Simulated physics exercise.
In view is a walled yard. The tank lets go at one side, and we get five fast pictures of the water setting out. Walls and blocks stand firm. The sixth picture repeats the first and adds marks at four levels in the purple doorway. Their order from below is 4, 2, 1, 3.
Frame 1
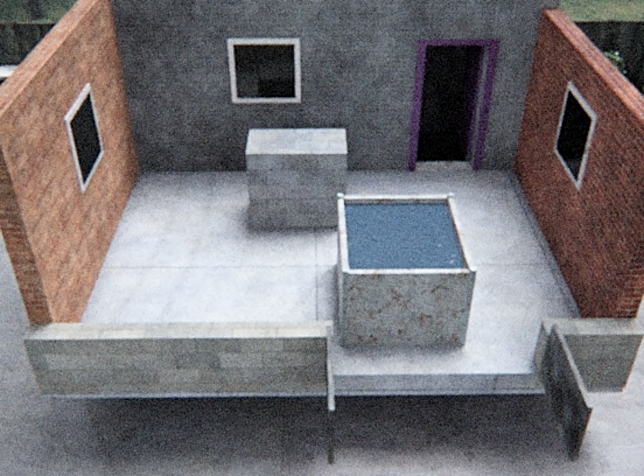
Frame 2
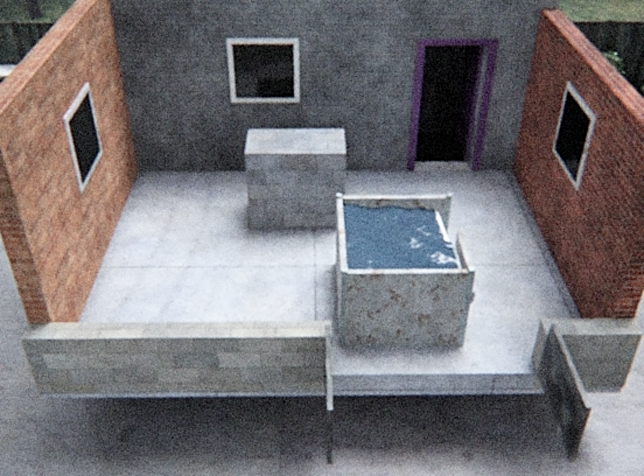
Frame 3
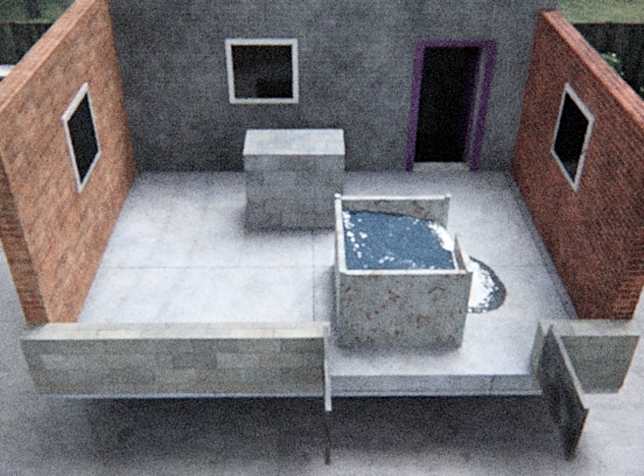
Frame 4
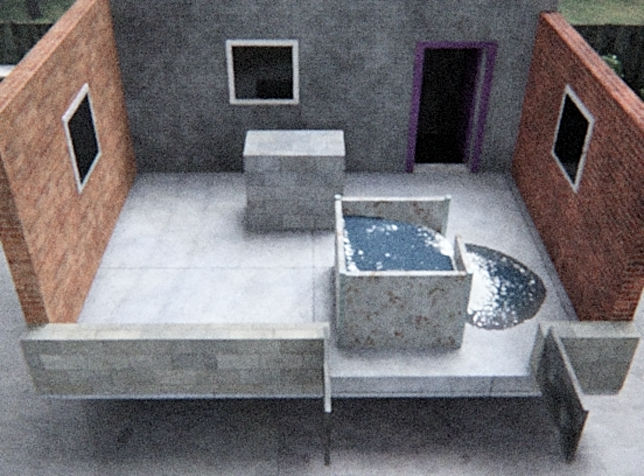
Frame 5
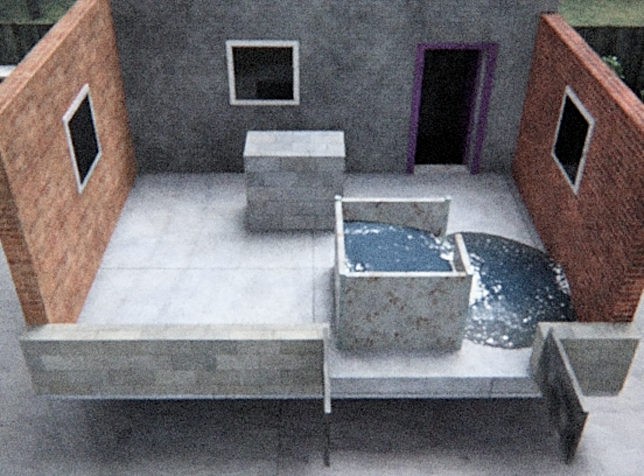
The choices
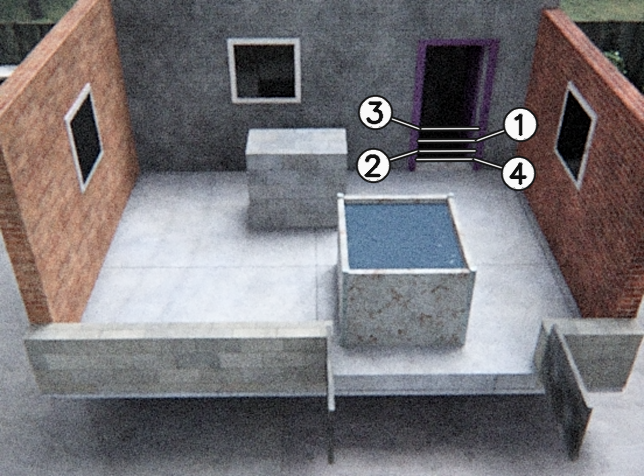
Walled yard with a purple doorway and a square tank, water pouring from the tank's right side and spreading across the pale floor.
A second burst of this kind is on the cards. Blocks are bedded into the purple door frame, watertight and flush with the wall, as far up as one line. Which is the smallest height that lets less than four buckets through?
4 is the one.
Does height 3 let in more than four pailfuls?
No, not at all.
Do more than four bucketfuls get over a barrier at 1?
No, not at all.
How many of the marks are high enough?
All four.
In white, 1 at (447, 140); 2 at (446, 151); 3 at (448, 128); 4 at (445, 159); from the bottom up 4, 2, 1, 3.
With 1, nothing gets over.
With 2, nothing gets over.
With 3, nothing gets over.
With 4, a bucket or two gets in.
